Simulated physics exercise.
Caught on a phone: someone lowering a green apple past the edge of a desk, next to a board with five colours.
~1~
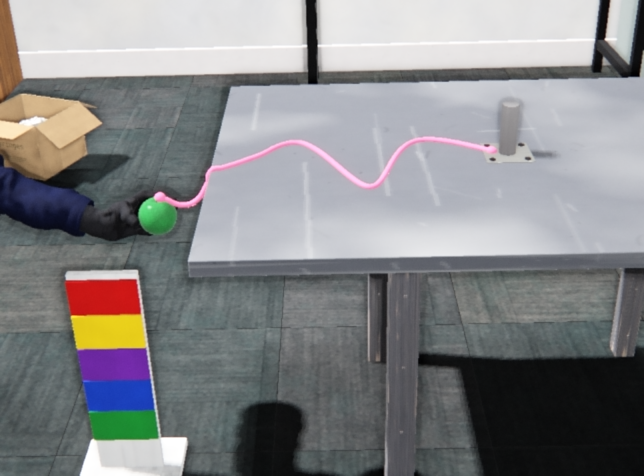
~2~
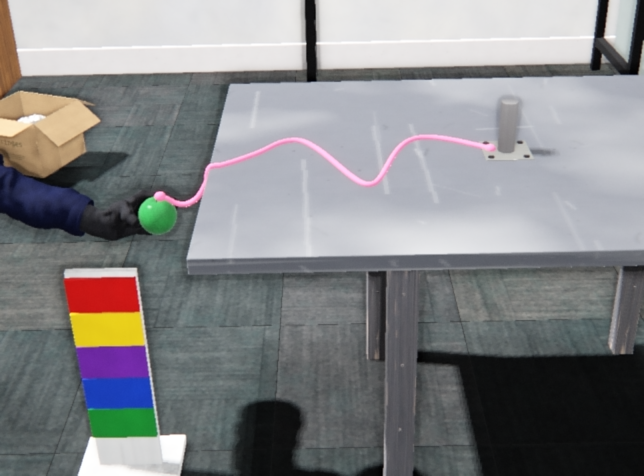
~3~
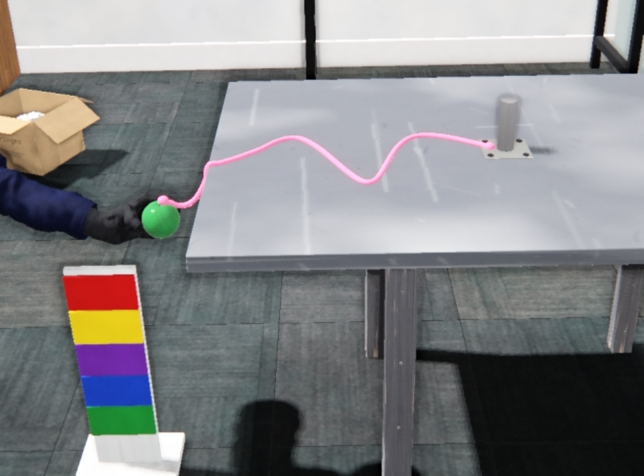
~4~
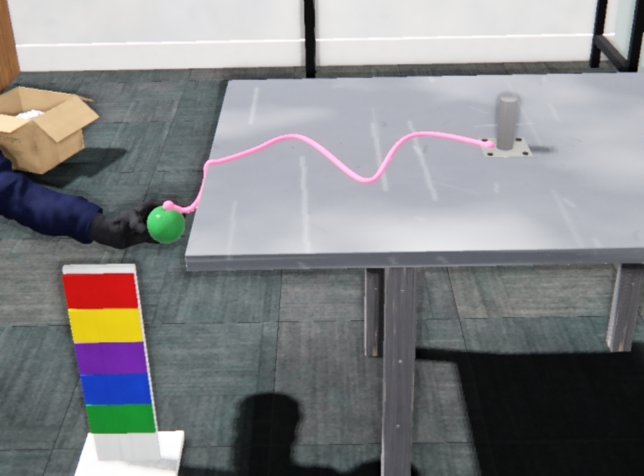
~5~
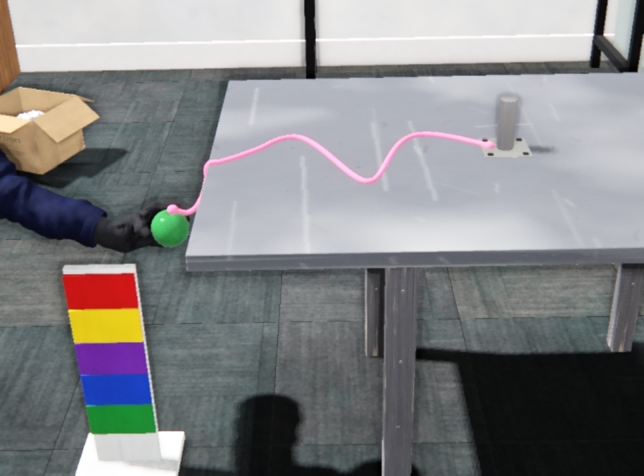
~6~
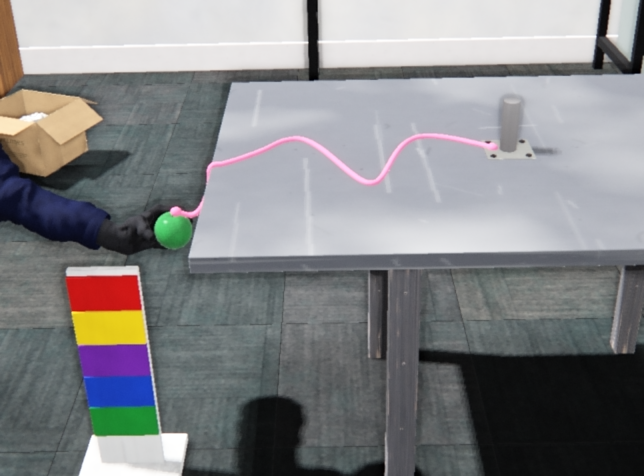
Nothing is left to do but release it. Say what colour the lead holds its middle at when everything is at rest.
That would be blue.
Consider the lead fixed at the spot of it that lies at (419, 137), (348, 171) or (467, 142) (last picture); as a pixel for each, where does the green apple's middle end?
The pixel places are (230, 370), (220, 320) and (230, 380), one per try.
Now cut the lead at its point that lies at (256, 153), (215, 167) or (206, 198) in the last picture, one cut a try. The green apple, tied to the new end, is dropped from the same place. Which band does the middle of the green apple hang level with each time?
The bands would be red, yellow and purple, in that order.
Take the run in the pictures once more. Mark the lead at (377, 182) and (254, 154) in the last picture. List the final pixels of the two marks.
The first settles around (294, 161), the second around (221, 270).
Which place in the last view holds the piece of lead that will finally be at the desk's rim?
Spot: Approx. (329, 155).
A little later, apple near (194, 375); level with blue.
Next, apple near (256, 379); level with blue.
Later still, apple near (219, 382); level with blue.
When it is over, apple near (233, 381); level with blue. Its middle rests at the blue band.
